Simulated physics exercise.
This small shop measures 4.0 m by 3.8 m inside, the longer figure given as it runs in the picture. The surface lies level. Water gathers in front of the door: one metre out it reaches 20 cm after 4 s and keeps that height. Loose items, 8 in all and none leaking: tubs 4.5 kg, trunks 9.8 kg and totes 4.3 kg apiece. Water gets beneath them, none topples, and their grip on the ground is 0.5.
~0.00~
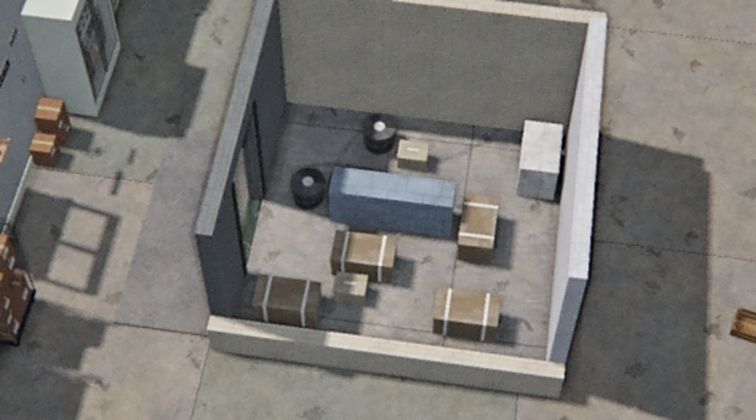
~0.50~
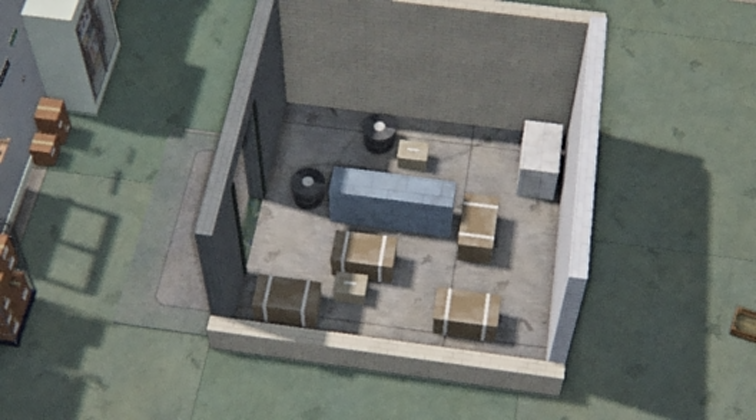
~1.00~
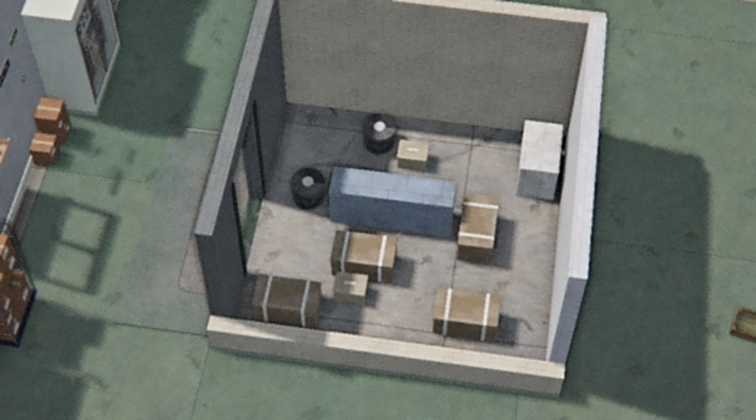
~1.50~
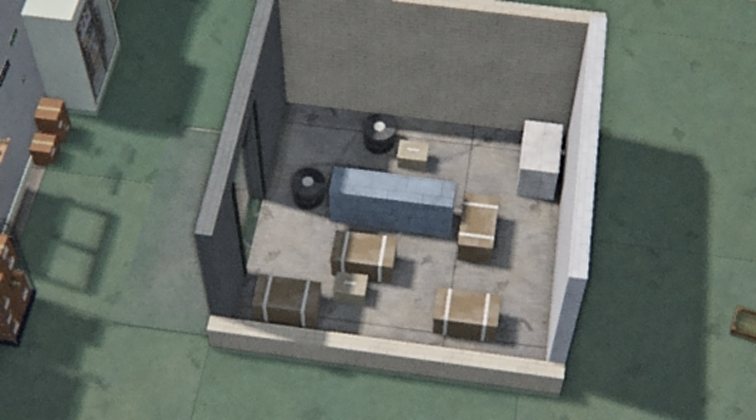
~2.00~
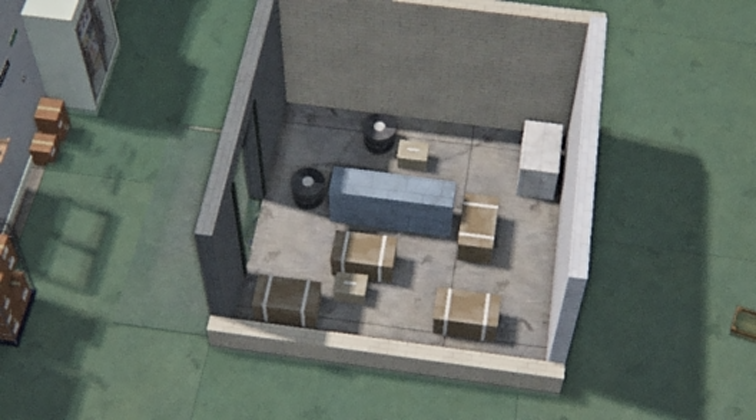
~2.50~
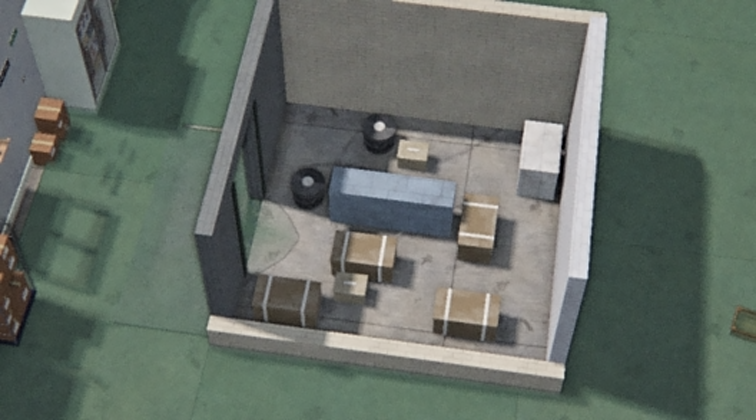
At first, a small roofless room holding crates, boxes, dark tires and a long blue-gray block stands on bare gray pavement. Greenish water then covers the ground outside and deepens in color. Finally, a shallow patch spreads through the doorway on the left onto the floor, while the items inside stay still.
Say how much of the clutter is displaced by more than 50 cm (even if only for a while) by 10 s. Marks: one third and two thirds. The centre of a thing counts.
Share: Two thirds or more.
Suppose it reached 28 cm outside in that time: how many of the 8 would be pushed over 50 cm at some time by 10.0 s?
Then 7.
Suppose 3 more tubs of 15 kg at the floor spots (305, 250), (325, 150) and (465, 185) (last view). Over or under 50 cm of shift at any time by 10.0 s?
In turn: Over, less, less.
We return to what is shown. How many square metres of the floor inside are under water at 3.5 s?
About 2.0 m2.
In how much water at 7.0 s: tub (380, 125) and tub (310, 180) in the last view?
Roughly 4 and 3 cm.
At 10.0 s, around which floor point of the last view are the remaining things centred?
Near (434, 228).
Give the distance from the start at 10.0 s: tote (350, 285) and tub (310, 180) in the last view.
In turn: 200 cm, 100 cm.
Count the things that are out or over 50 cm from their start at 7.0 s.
I count 6.
After 3.5 s 0 of 8 are over 50 cm from their spots; 0 afloat.
After 4.5 s 1 of 8 are over 50 cm from their spots; 0 afloat.
After 7.0 s 6 of 8 are over 50 cm from their spots; 5 afloat.
After 10.0 s 6 of 8 are over 50 cm from their spots, and 6 have been at some point; 7 afloat.
